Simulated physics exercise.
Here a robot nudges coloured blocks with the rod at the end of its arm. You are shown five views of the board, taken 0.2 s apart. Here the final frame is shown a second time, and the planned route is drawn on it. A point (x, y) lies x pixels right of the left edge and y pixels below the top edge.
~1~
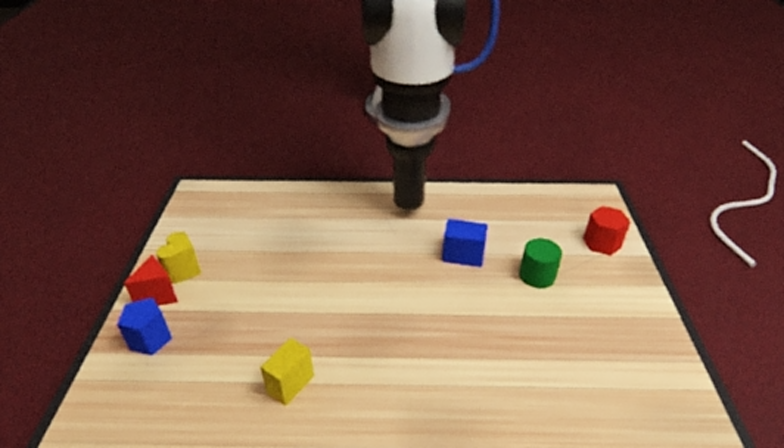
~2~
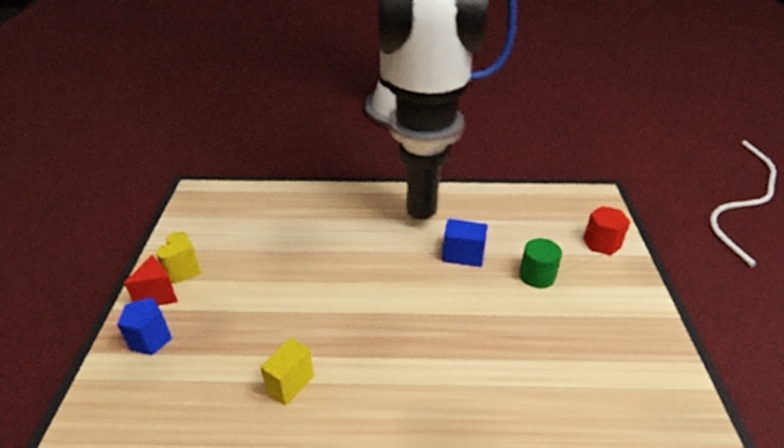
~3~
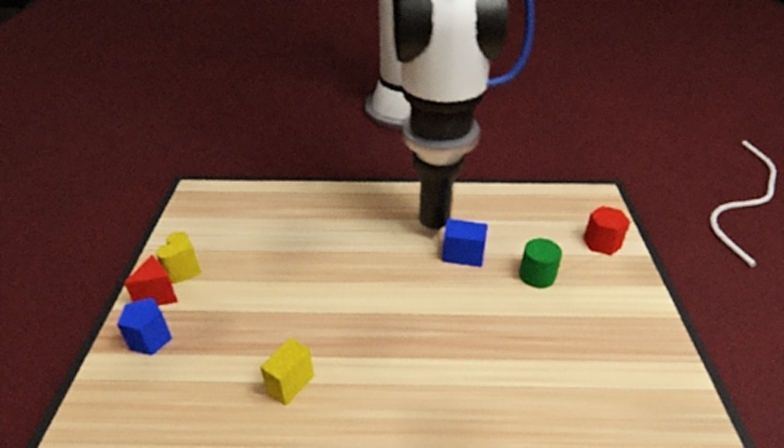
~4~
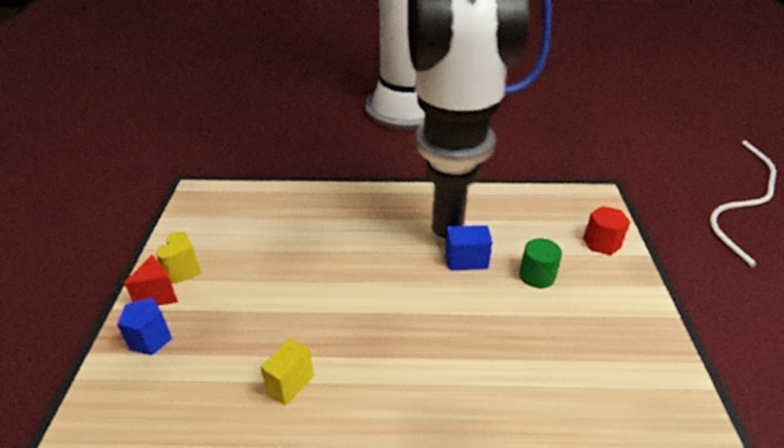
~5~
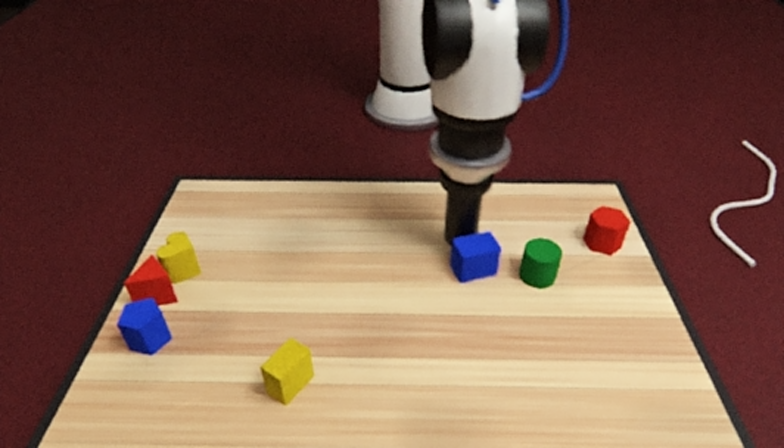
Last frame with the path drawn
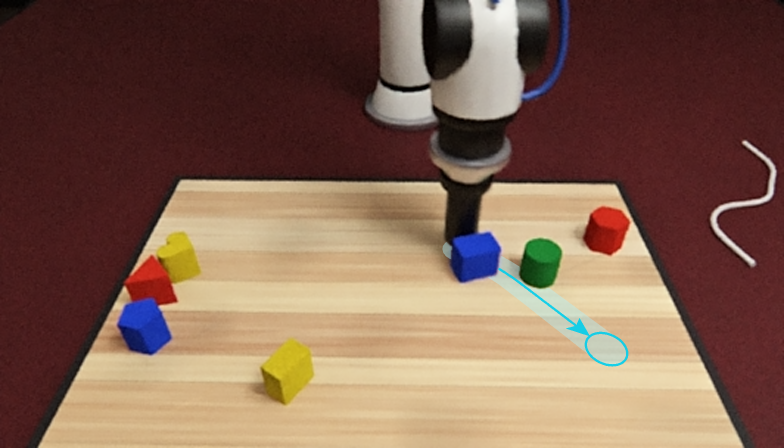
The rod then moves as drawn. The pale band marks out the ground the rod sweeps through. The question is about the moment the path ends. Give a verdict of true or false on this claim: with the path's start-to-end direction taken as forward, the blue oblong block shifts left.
The claim does not hold.
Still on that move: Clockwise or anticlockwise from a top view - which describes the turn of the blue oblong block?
From overhead, clockwise.
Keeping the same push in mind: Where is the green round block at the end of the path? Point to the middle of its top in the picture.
The centre of its top face lies at (578, 260).
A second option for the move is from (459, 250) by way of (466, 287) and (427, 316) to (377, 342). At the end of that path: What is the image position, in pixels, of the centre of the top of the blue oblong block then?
It will likely be found at (499, 277).
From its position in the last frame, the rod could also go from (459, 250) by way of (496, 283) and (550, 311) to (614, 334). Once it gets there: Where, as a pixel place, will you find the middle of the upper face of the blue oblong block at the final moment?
For the centre of its top, I'd go with (535, 304).
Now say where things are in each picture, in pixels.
In the first frame, tip of the rod (409, 201), middles of tops, blue oblong block (466, 229), green round block (544, 249).
In the second frame, rod (422, 210), nothing pushed.
In the third frame, rod (435, 219), nothing pushed.
In the fourth frame, rod (448, 228), blue oblong block (470, 234).
In the fifth frame, rod (460, 238), blue oblong block (477, 243), green round block (544, 249).
The line goes from (459, 250) over (508, 274) and (554, 309) to (606, 349).
On the path given first. One third of the way, rod (511, 263); blue oblong block (500, 268), turned 55° clockwise; green round block (551, 251).
Two thirds of the way, rod (558, 297); blue oblong block (500, 271), turned 65° clockwise; green round block (578, 260).
At the end, rod (611, 336); blue oblong block (500, 271), turned 65° clockwise; green round block (578, 260).
